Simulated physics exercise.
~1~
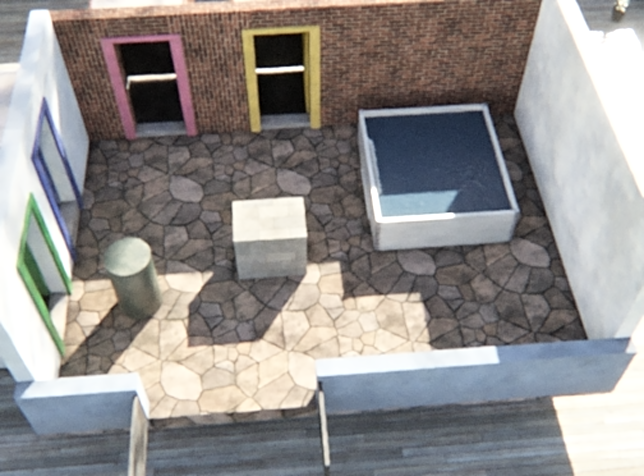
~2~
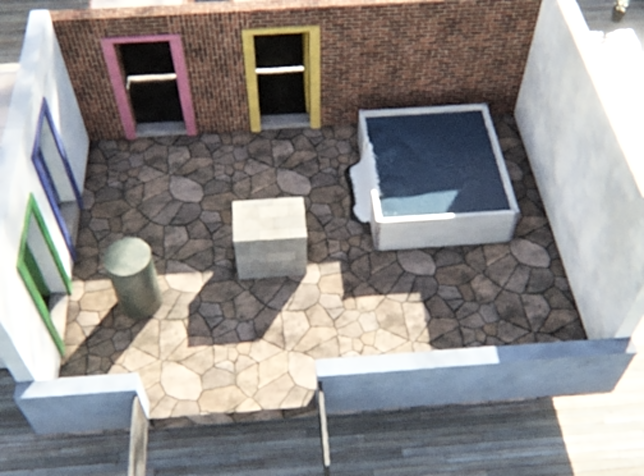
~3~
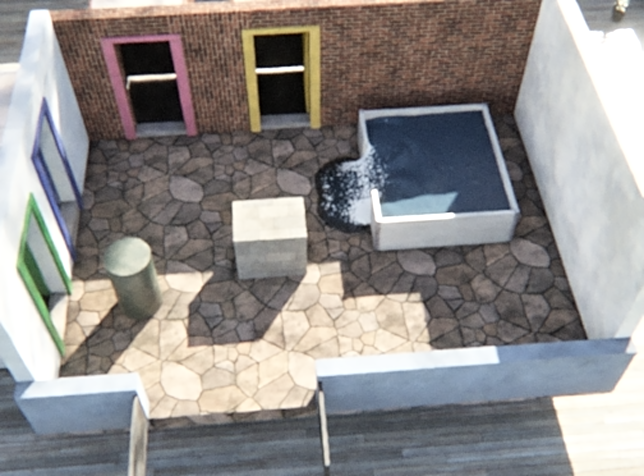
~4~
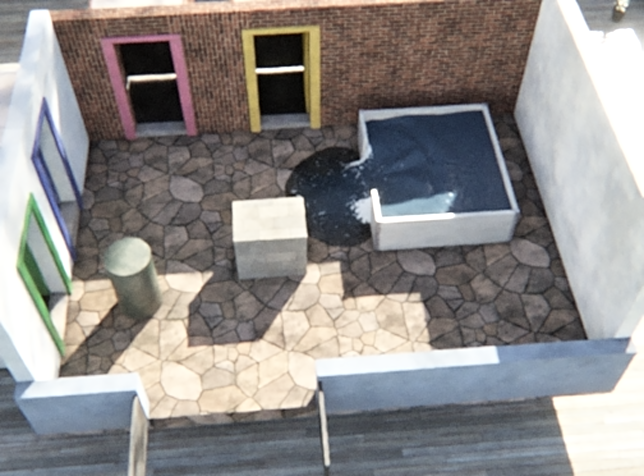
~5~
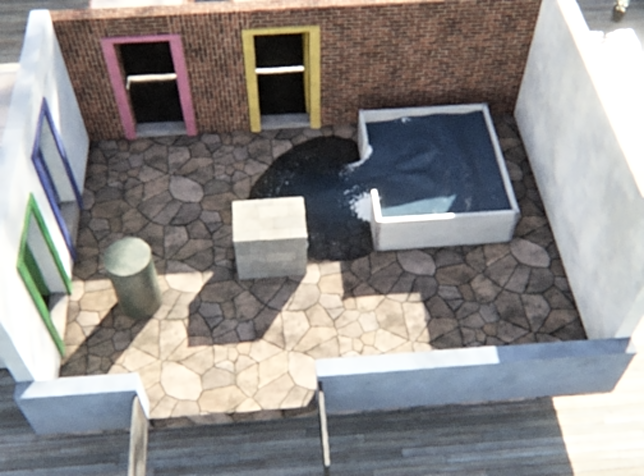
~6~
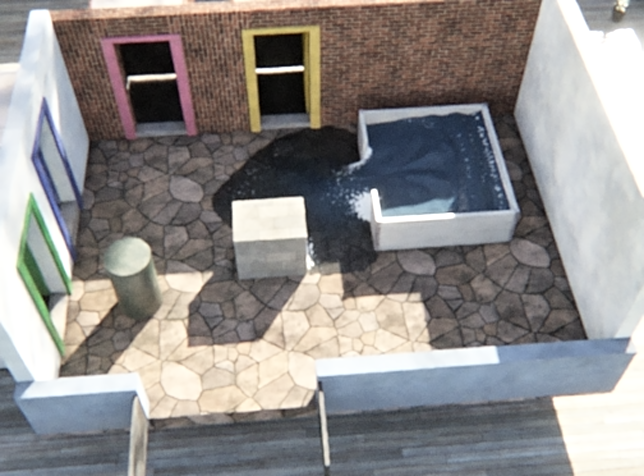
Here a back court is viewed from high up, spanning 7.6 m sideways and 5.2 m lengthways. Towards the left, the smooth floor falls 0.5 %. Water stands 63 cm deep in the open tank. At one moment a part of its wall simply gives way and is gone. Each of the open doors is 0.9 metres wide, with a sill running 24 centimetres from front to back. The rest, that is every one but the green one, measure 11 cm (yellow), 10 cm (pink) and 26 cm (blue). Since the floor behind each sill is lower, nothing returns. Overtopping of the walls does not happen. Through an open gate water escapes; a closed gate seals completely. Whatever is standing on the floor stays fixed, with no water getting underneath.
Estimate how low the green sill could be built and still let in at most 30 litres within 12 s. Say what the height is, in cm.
I would say 9.5 cm or so.
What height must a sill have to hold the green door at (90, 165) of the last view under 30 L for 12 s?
About 28 cm.
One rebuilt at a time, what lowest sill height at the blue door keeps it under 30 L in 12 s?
At the blue door it takes roughly 21 centimetres.
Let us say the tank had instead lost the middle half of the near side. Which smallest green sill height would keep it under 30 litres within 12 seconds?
Roughly 9.0 cm.
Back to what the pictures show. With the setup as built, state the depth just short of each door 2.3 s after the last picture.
Lab note, depth in cm: Green 10; yellow 9; pink 11; blue 25.
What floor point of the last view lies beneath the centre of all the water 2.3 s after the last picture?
About (305, 197).
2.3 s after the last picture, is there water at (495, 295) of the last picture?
At that moment it's not yet touched.
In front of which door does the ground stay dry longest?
Final door: Green.
Then, 0.7 s after the last picture water covers 35 % of the floor, deepest (33 cm) near (354, 191); it has not reached the green door.
Then, 2.3 s after the last picture water covers 50 % of the floor, deepest (38 cm) near (89, 146); 10 cm at the green door, 0 litres in over its 10 cm sill.
Then, 11.3 s after the last picture water covers 95 % of the floor, deepest (12 cm) near (55, 409); 9 cm at the green door, 26 litres in over its 10 cm sill.
At the green door as built, the water peaked near 16 cm, 4.5 s after the last picture.
Run again over the same 12 s with other heights there, 55 litres in over 8 cm, 22 litres over 10.5 cm. The limit of 30 litres is kept from about 9.5 cm up.
